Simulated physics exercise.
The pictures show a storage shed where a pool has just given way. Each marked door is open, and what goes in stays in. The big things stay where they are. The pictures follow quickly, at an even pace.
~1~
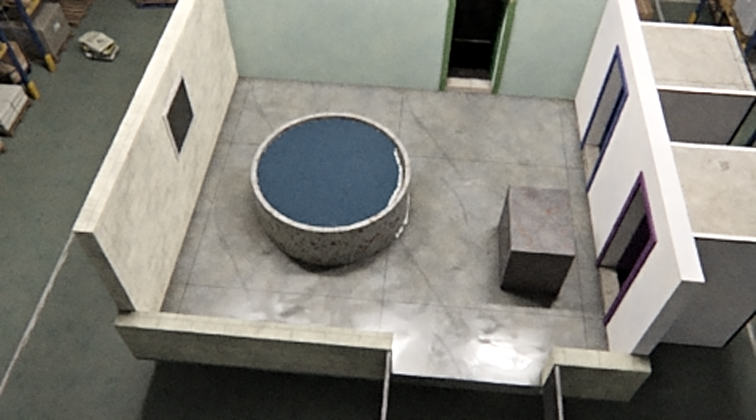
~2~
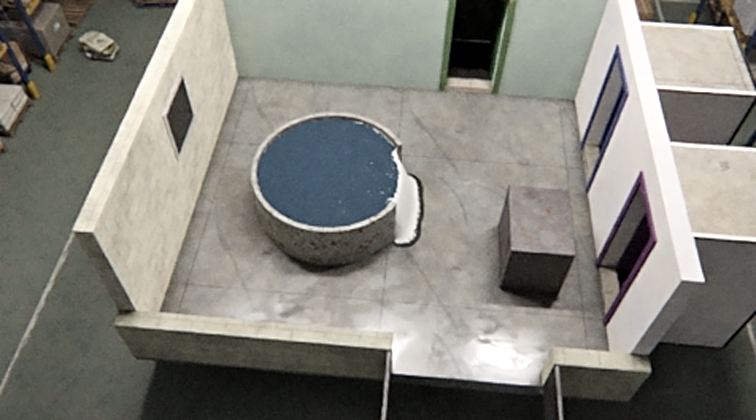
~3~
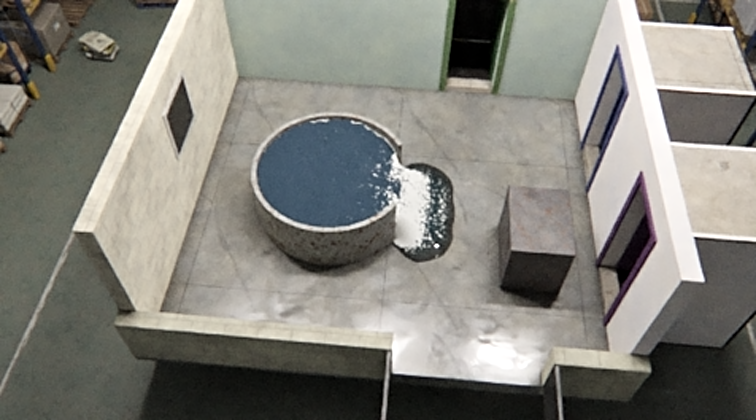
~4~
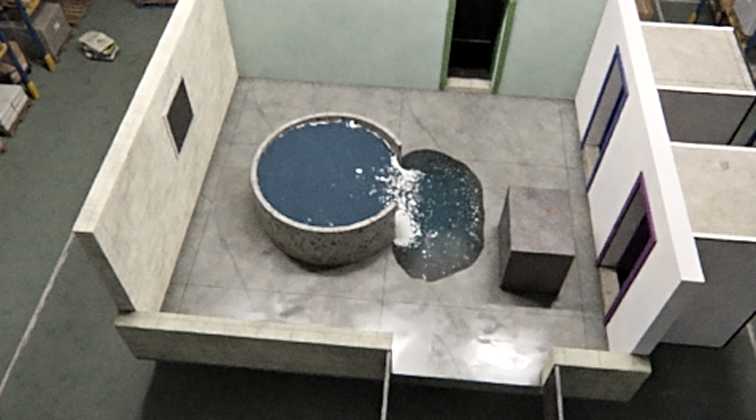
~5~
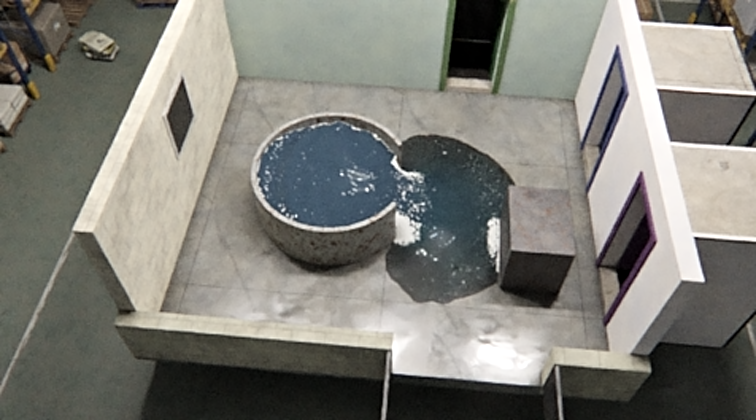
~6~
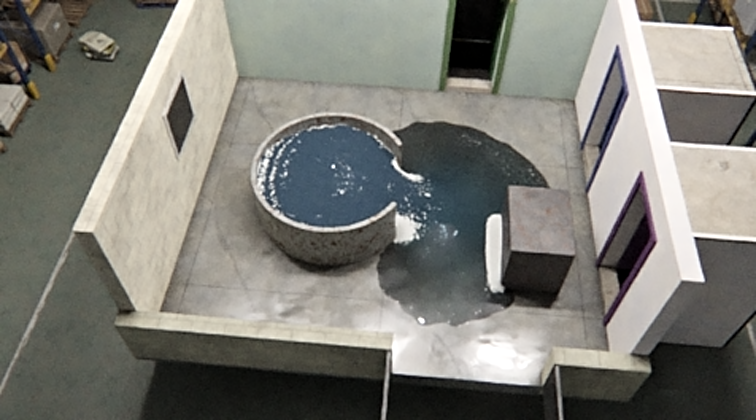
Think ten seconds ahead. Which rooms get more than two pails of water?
One by one: The purple door holds within the limit; the blue door floods; the green door holds within the limit.
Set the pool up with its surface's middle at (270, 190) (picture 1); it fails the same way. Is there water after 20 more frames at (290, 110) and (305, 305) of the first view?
In that order: Not flooded, not flooded.
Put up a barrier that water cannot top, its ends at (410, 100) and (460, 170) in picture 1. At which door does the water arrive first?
It is the blue-painted one.
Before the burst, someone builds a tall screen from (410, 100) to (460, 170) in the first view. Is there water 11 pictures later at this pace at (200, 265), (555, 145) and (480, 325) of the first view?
As listed: Clear, flooded, covered.
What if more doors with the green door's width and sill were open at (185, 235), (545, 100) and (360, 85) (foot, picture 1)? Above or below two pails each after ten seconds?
As listed: Keeps below it, floods, takes less.
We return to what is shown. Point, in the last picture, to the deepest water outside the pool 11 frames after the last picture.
Near (570, 103).
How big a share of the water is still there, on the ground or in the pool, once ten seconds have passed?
I make it 66 per cent.
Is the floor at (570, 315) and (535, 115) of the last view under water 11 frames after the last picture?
In that order: Awash, flooded.
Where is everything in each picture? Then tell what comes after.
In the first picture, still water in the round pool at (331, 171).
In the second picture, water pours out at (404, 199) and has run to (405, 243).
In the third picture, the front is at (432, 170), out from the gap at (404, 199).
In the fourth picture, the front is at (465, 264), out from the gap at (404, 201).
In the fifth picture, water pours out at (404, 201) and has run to (508, 181).
In the sixth picture, the front is at a hidden place, out from the gap at (404, 200).
A moment on, water covers 40 % of the floor; the purple door not reached, the blue door under two buckets in, the green door wet at the sill, nothing in.
Next, water covers 45 % of the floor; the purple door wet at the sill, nothing in, the blue door over two buckets in, the green door wet at the sill, nothing in.
Then, water covers 55 % of the floor; the purple door wet at the sill, nothing in, the blue door far over two buckets in, the green door wet at the sill, nothing in.
Later, water covers 80 % of the floor; the purple door under two buckets in, the blue door far over two buckets in, the green door wet at the sill, nothing in.
In the end, water covers 95 % of the floor; the purple door under two buckets in, the blue door far over two buckets in, the green door wet at the sill, nothing in.
